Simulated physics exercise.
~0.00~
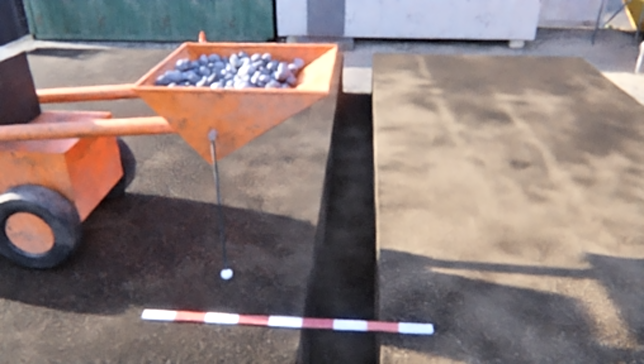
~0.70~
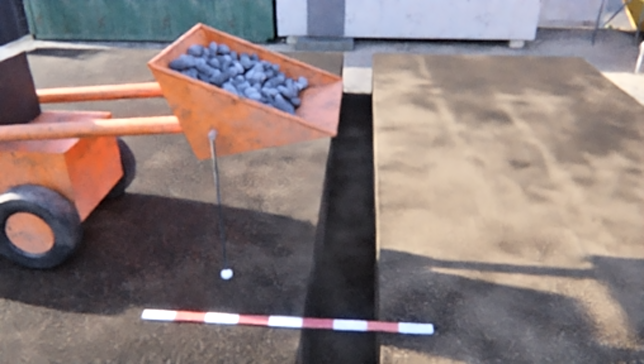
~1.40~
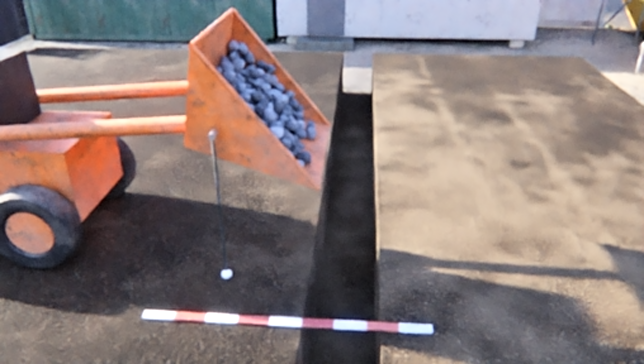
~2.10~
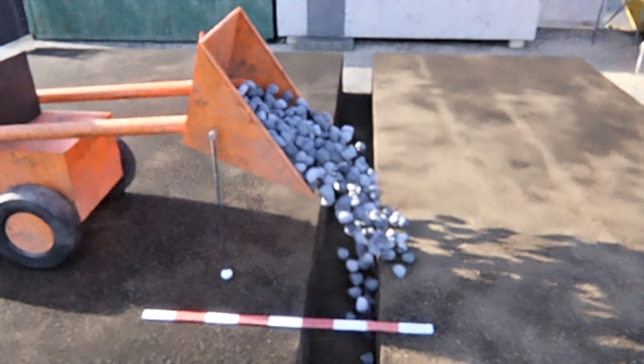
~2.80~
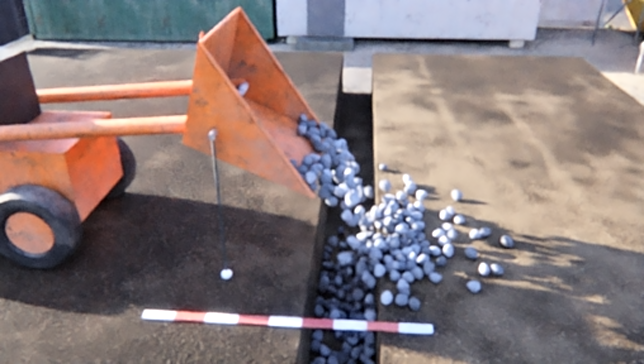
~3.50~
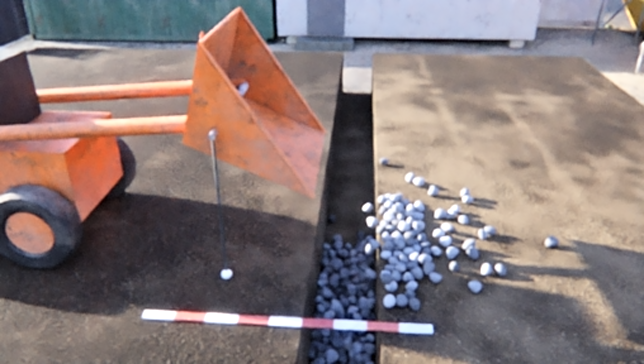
An orange loader bucket tips grey stones into a trench, some scattering on the far side.
